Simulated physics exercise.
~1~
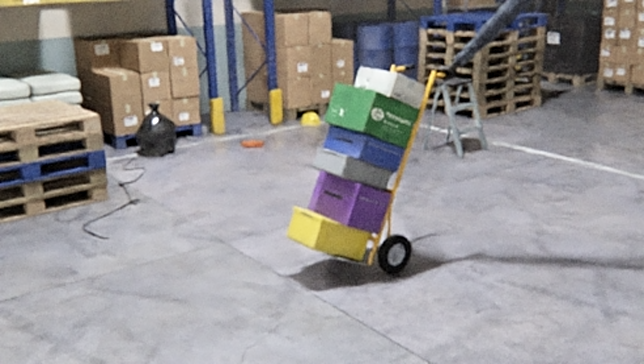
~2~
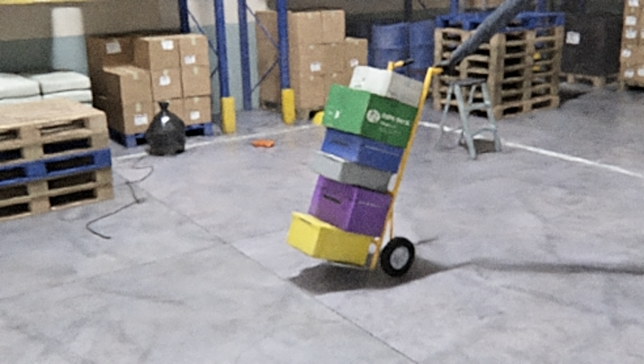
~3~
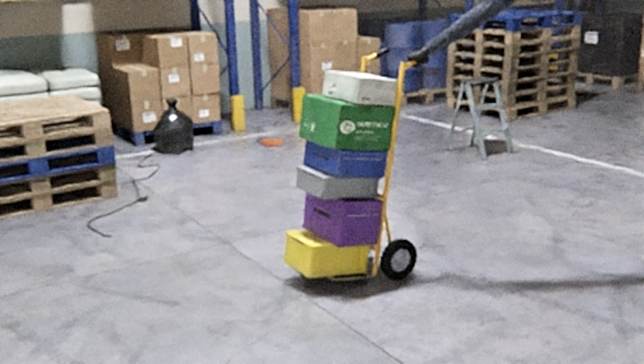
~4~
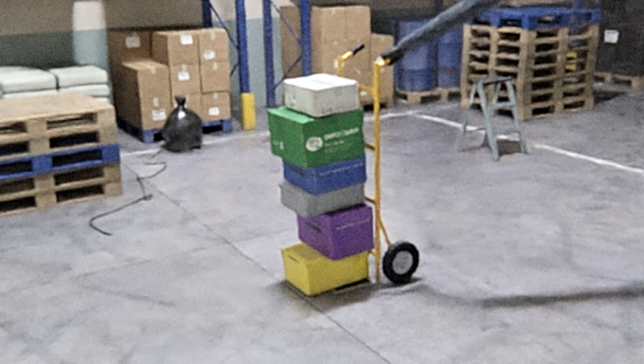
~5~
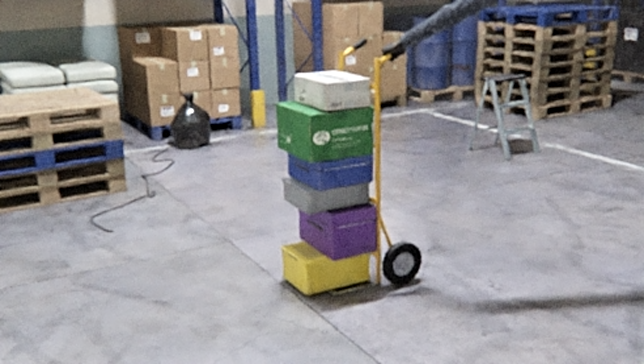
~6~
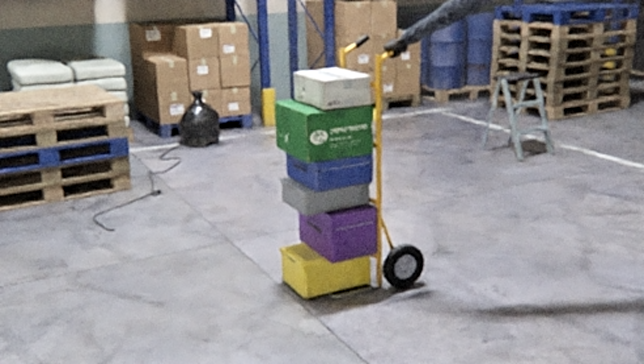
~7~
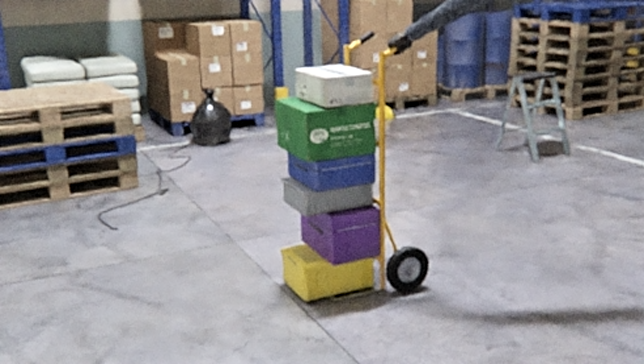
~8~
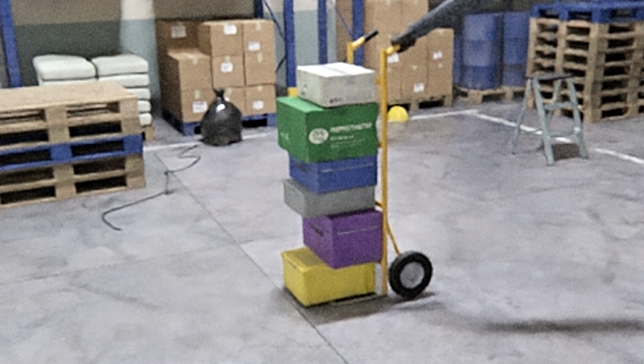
A yellow hand truck stacked with colourful boxes, leaning back to the right as an arm held its handle, swung upright on the warehouse floor, the stack shifting slightly before settling, and it ended standing still with every box still piled up.
